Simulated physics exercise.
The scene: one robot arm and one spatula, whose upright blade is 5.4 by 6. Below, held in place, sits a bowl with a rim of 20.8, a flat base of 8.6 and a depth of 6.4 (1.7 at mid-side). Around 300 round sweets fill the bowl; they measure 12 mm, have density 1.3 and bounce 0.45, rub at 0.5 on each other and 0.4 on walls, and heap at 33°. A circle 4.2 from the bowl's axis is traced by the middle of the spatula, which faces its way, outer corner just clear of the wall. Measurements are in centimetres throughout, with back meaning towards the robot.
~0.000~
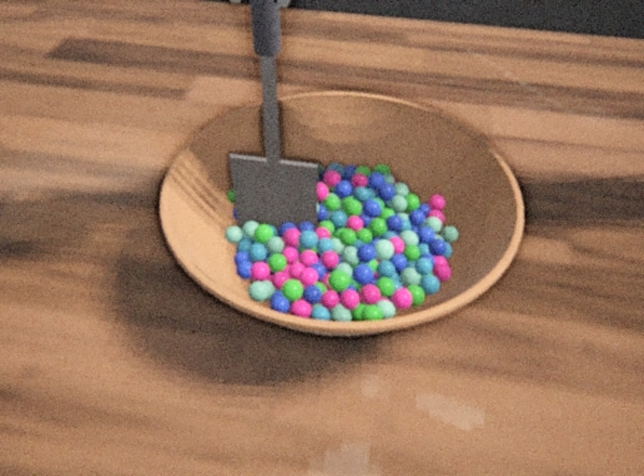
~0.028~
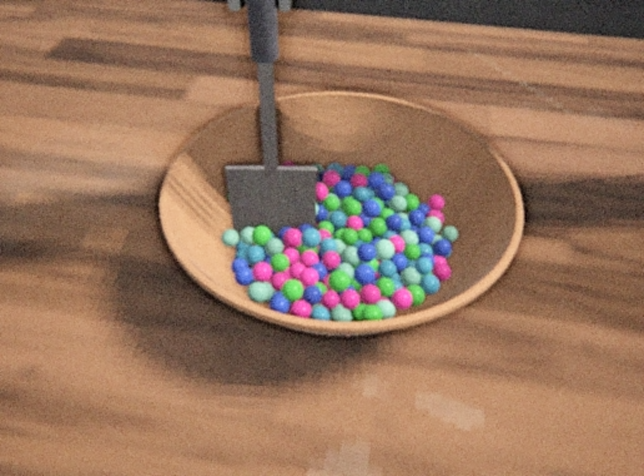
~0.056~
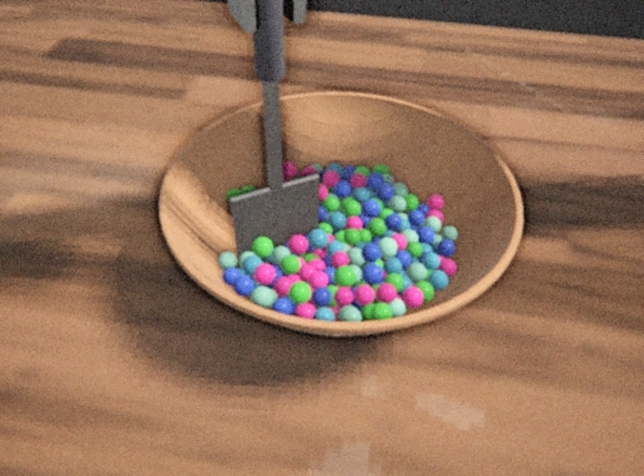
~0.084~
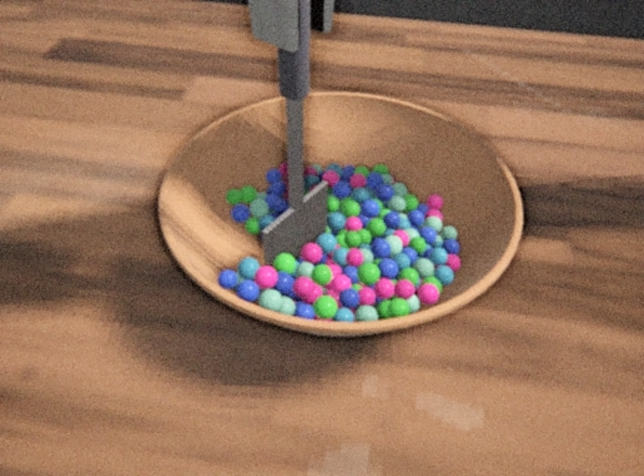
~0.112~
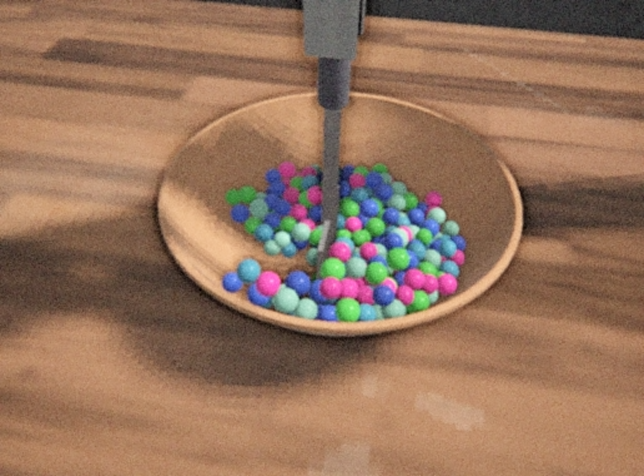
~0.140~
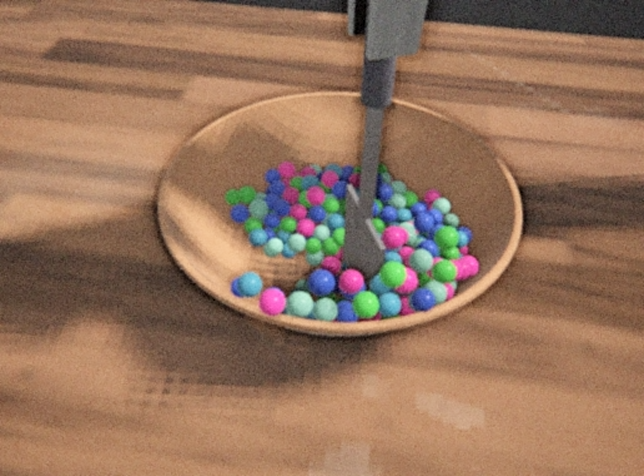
A grey robot arm holds a flat, dark spatula upright in a wide tan bowl on a wood-grained surface, seen from above at an angle. Small round sweets in pink, green, blue, turquoise and pale mint cover the bowl's bottom. The spatula starts at the left, sweeps towards the viewer and rightward while turning, pushing sweets along and opening a gap behind it; the view stays still.
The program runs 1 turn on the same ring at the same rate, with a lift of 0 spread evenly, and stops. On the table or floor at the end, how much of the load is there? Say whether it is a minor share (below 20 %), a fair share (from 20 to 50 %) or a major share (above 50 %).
A fair share.
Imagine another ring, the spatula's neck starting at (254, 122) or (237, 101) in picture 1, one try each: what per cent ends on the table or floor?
Roughly 30 % and 5 %.
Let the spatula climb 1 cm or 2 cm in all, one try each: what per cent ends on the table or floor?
Around 25 percent, then 20 percent.
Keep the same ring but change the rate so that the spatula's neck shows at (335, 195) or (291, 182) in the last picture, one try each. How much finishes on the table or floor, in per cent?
Roughly 20 and 0 percent, in that order.
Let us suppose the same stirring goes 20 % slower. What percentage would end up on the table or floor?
20 per cent.
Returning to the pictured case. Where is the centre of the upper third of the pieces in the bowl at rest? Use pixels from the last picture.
Estimated centre: (277, 258).
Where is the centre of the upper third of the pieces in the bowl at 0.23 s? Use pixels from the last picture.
Centre of upper third: Approx. (447, 170) px.
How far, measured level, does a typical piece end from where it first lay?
Roughly 9 cm, measured level.
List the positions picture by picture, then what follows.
The first frame shows spatula neck at (272, 140), 0° round; upper third of the load around (344, 229), from x 235 to 450, top at y 170; 298 in the bowl.
The second frame shows spatula neck at (270, 147), 10° round; upper third of the load around (344, 236), from x 230 to 450, top at y 170.
The third frame shows spatula neck at (275, 166), 35° round; upper third of the load around (342, 250), from x 230 to 450, top at y 170.
The fourth frame shows spatula neck at (296, 184), 62° round; upper third of the load around (354, 269), from x 230 to 450, top at y 170.
The fifth frame shows spatula neck at (330, 194), 89° round; upper third of the load around (368, 272), from x 230 to 455, top at y 170.
The sixth frame shows spatula neck at (367, 193), 117° round; upper third of the load around (404, 267), from x 235 to 470, top at y 170; 297 in the bowl, 1 in flight or on the tool.
By 0.23 s, 206° round, highest piece 11 above the table; 261 in the bowl, 37 in flight or on the tool.
By 0.32 s, 296° round, highest piece 12 above the table; 234 in the bowl, 32 on the table or floor, 32 in flight or on the tool.
By 0.57 s, 0° round, highest piece 5 above the table; 203 in the bowl, 95 on the table or floor.
By 1.27 s, 0° round, highest piece 5 above the table; 203 in the bowl, 95 on the table or floor.
Final count, 203 in the bowl, 95 on the table or floor. That is 32 % on the table or floor.
